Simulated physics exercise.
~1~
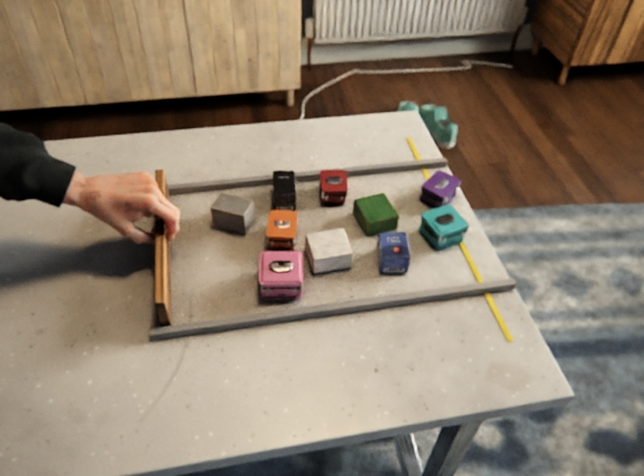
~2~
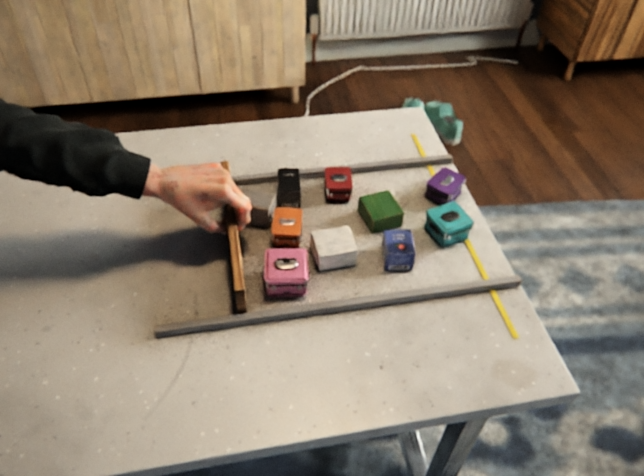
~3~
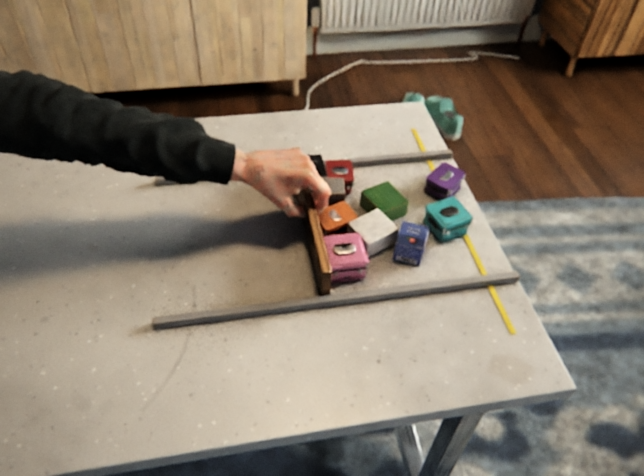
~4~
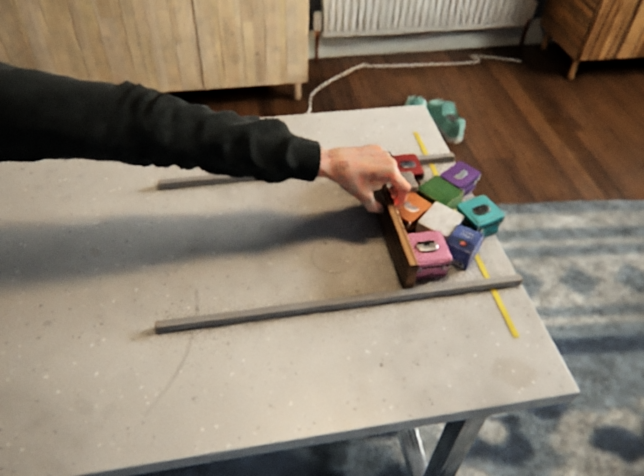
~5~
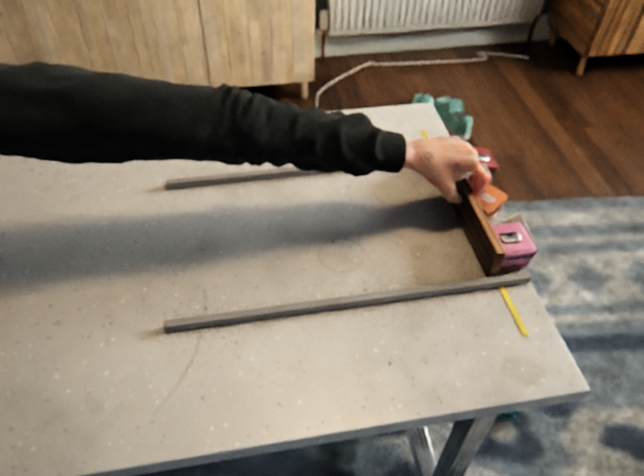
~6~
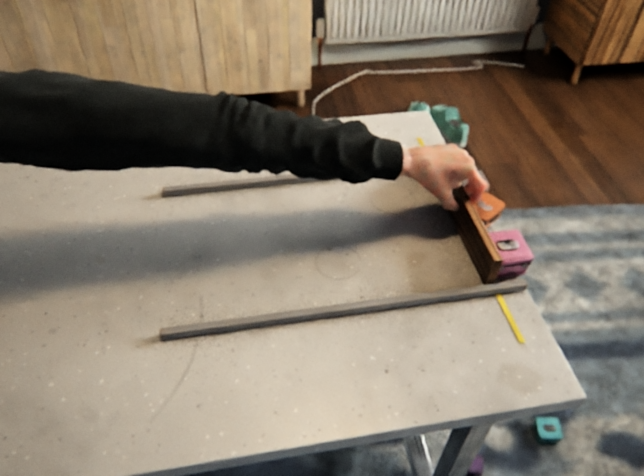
A hand pushing a wooden board rightward along a tabletop channel, bunching colourful blocks and sending most over the table's end.
